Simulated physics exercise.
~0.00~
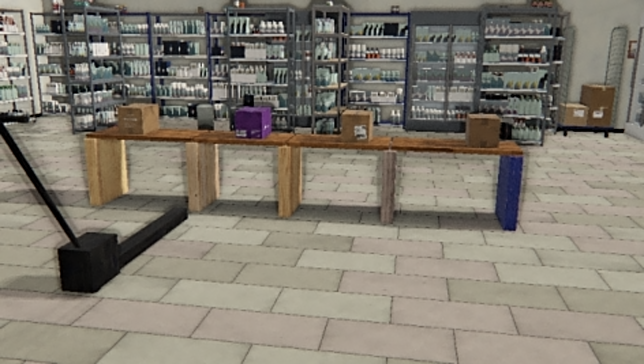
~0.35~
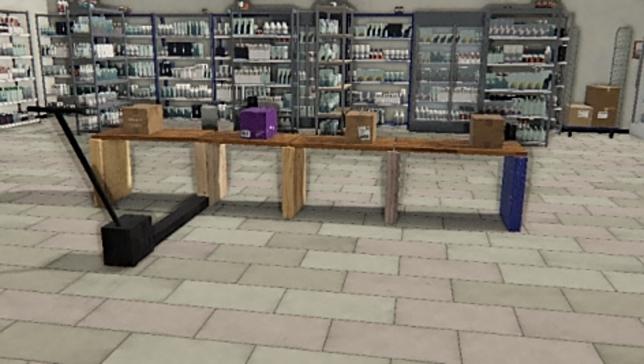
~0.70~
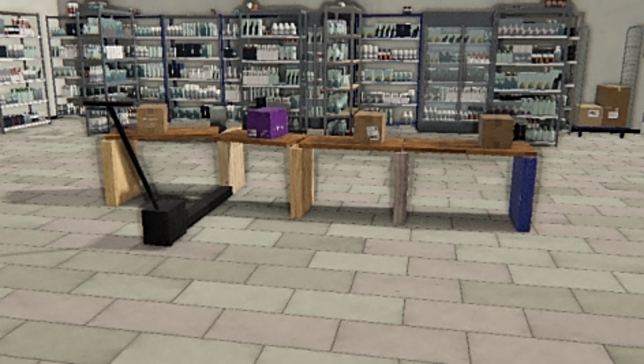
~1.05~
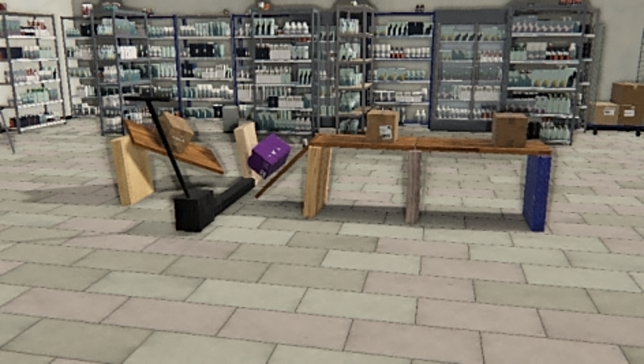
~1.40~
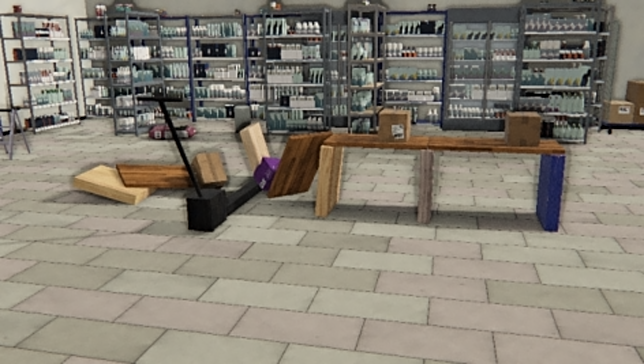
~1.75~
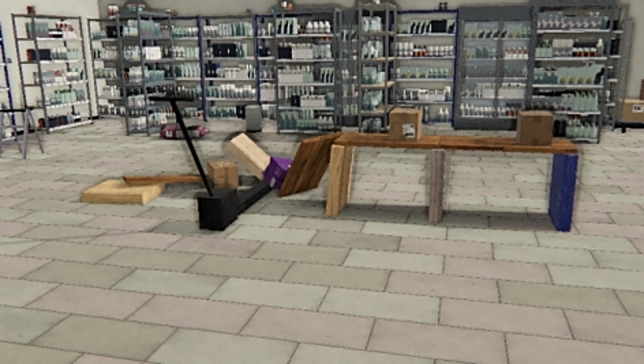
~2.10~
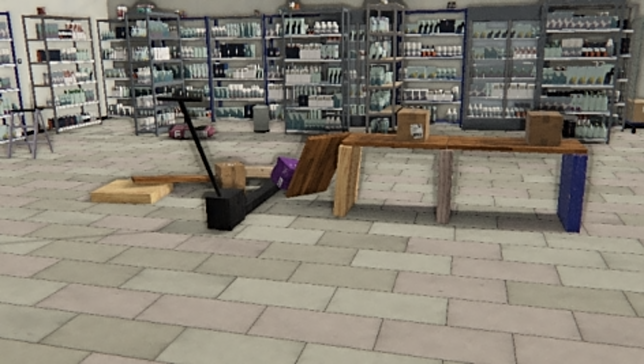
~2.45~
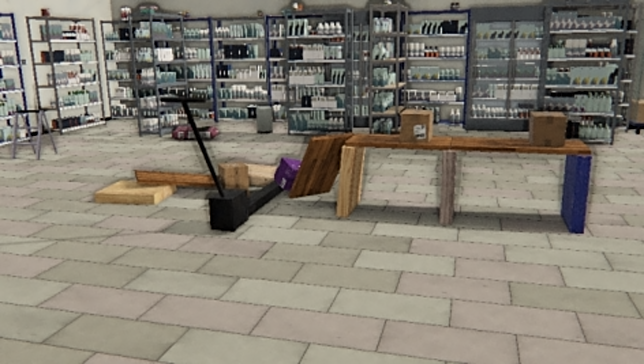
A black jack with a tall handle slides in low from the left across a tiled floor, toward a long bench of boards set on timber uprights and loaded with cartons. It pushes in beneath the left end, near the foot of an upright. The boards at that end then drop and tilt, and the purple carton tips over with them. The leftmost upright falls flat, while the next board along leans steeply. The jack comes to rest among the fallen pieces, and the right part of the bench still stands, two cartons on top and its blue upright unmoved.
